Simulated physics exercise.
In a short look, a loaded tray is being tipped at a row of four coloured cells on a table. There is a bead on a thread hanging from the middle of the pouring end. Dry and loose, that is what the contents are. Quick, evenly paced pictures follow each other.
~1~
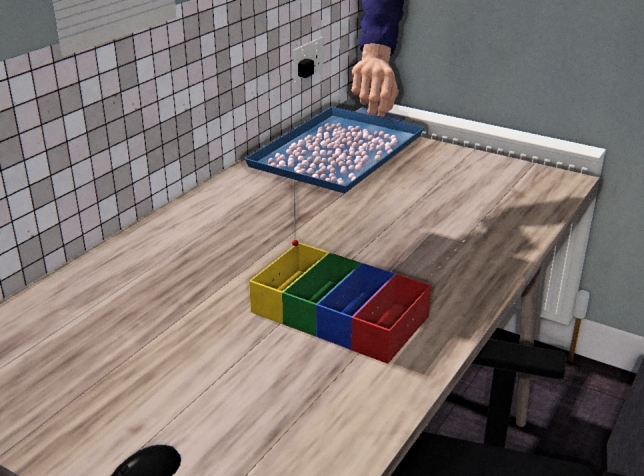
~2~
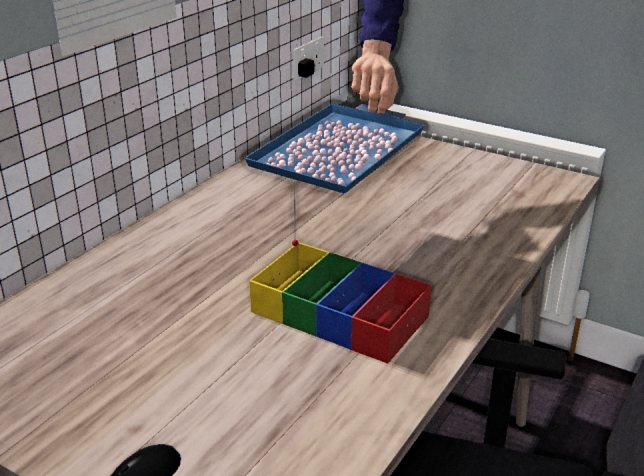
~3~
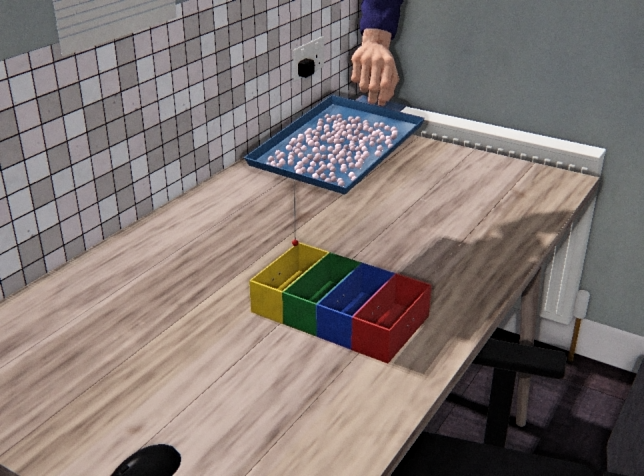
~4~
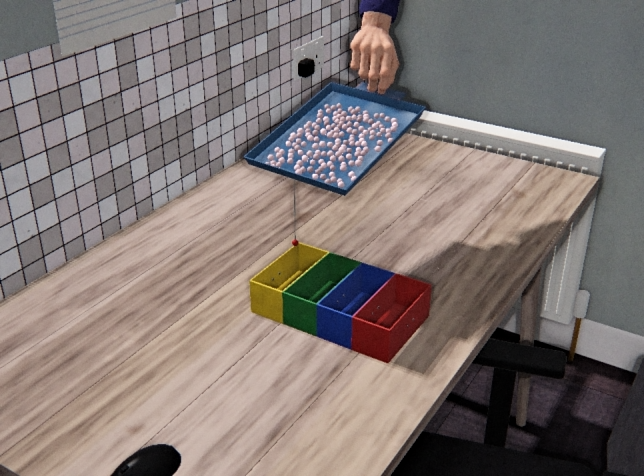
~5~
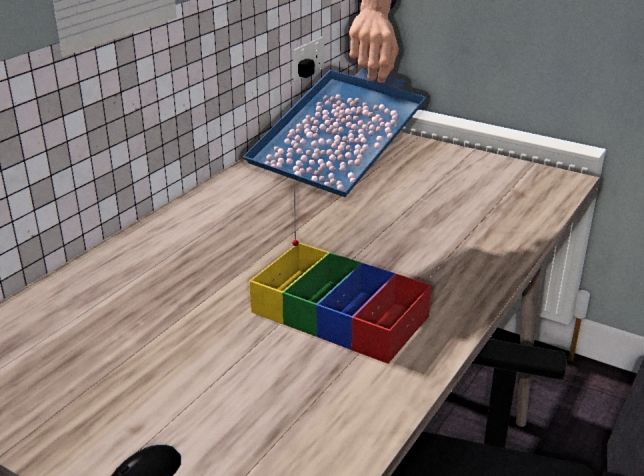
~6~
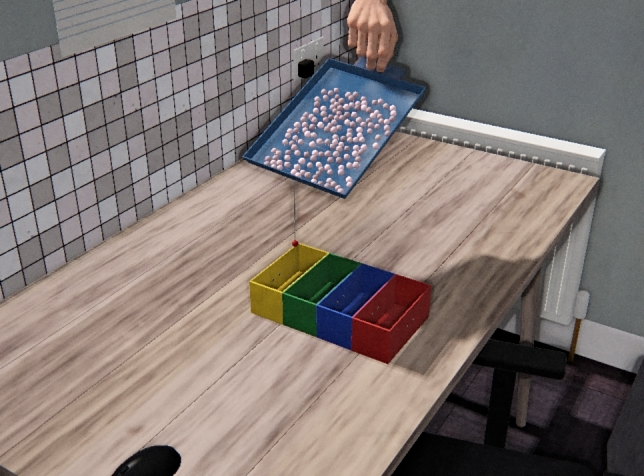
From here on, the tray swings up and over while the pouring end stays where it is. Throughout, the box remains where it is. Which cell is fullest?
The green cell.
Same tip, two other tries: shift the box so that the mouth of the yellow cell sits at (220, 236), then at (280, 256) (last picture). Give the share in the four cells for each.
First case: Some 50 %; second case: Some 100 %.
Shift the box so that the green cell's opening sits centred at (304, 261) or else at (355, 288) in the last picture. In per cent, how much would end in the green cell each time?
Close to 30 in a hundred, then close to 20 in a hundred.
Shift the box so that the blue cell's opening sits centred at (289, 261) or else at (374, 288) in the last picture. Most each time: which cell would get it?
The red one first, the green cell second.
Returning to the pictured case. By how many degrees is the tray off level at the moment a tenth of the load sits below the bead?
Near 65 degrees.
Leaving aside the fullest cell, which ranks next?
After the leader, it is the cell in yellow.
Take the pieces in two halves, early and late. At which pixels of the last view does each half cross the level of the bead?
Early half: (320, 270); late half: (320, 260).
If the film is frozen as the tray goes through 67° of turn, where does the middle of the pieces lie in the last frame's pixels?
Close to (321, 196).
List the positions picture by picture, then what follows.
Corners of the pouring end at (249, 158) and (345, 184), level; middle of the load at (338, 152), sugar pearls; bead on its thread at (295, 243); yellow cell at (267, 299); green cell at (300, 311); blue cell at (334, 324); red cell at (371, 337), in the first picture.
Corners of the pouring end at (249, 158) and (345, 184), level; middle of the load at (338, 150), in the second picture.
Corners of the pouring end at (248, 157) and (345, 186), tipped barely, lowest at the right corner; middle of the load at (338, 147), in the third picture.
Corners of the pouring end at (248, 156) and (345, 187), tipped a little, lowest at the right corner; middle of the load at (338, 142), in the fourth picture.
Corners of the pouring end at (248, 156) and (345, 190), tipped clearly, lowest at the right corner; middle of the load at (337, 138), a small part on the move, in the fifth picture.
Corners of the pouring end at (247, 156) and (344, 192), tipped clearly, lowest at the right corner; middle of the load at (336, 138), nearly all on the move; yellow cell at (267, 300); green cell at (300, 312); blue cell at (334, 324); red cell at (371, 337), in the sixth picture.
Soon after the last picture, tray tipped steeply; about half on the tray; a small part in the green cell; a small part in the blue cell; a small part in the yellow cell; about a quarter falling or outside the box.
A little later, tray tipped past a quarter turn; about half in the green cell; about a quarter in the yellow cell; a small part in the blue cell; a stray few in the red cell; a small part falling or outside the box.
Later still, tray tipped past a quarter turn; about two thirds in the green cell; about a quarter in the yellow cell; a small part in the blue cell; a stray few in the red cell; a stray few falling or outside the box.
By the end, tray tipped past a quarter turn; about two thirds in the green cell; about a quarter in the yellow cell; a small part in the blue cell; a stray few in the red cell; a stray few outside the box.
